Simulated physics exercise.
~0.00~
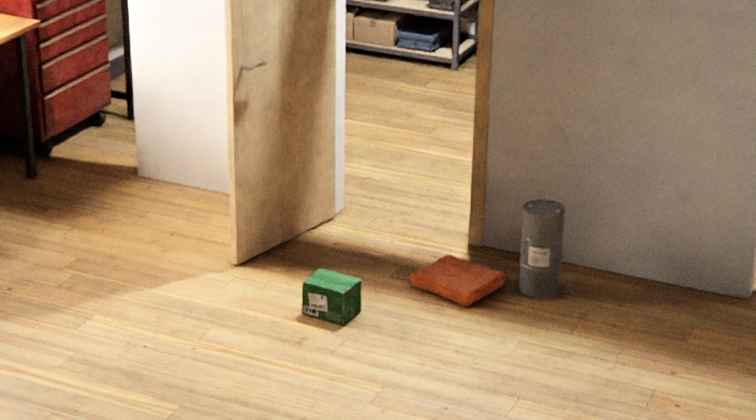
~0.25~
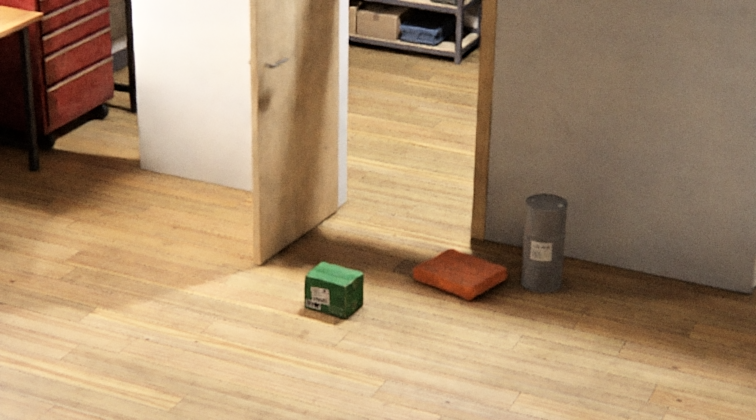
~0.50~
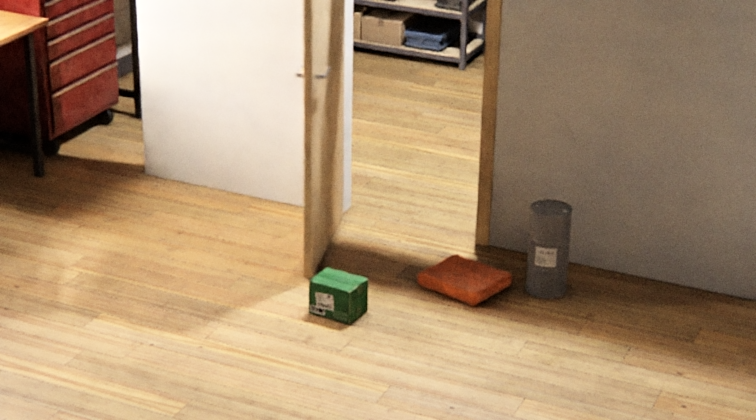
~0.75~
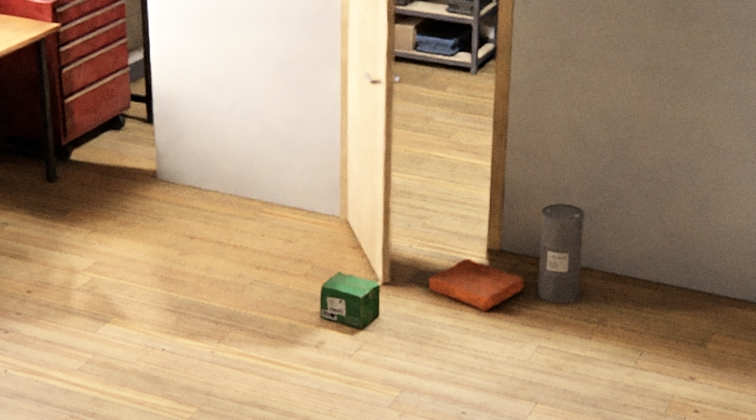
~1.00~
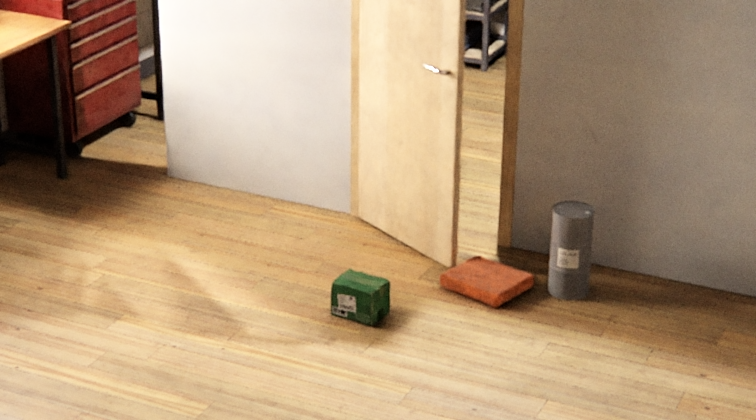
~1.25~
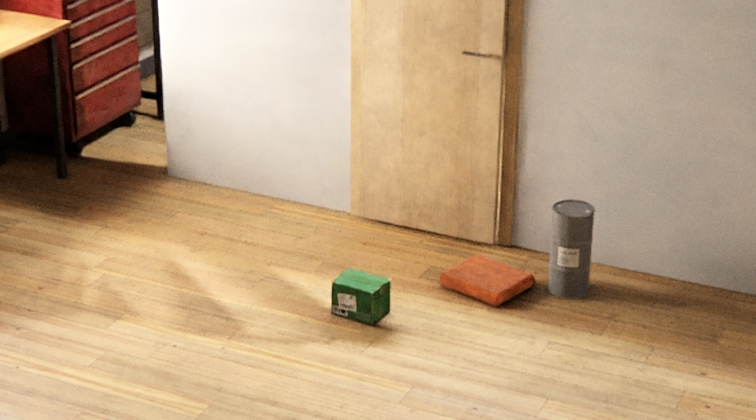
A wooden door that stood open swung steadily toward its frame, sweeping past a green parcel, an orange cushion and a grey canister on the wooden floor, and ended fully shut, hiding the shelves behind it, while the three objects stayed put.
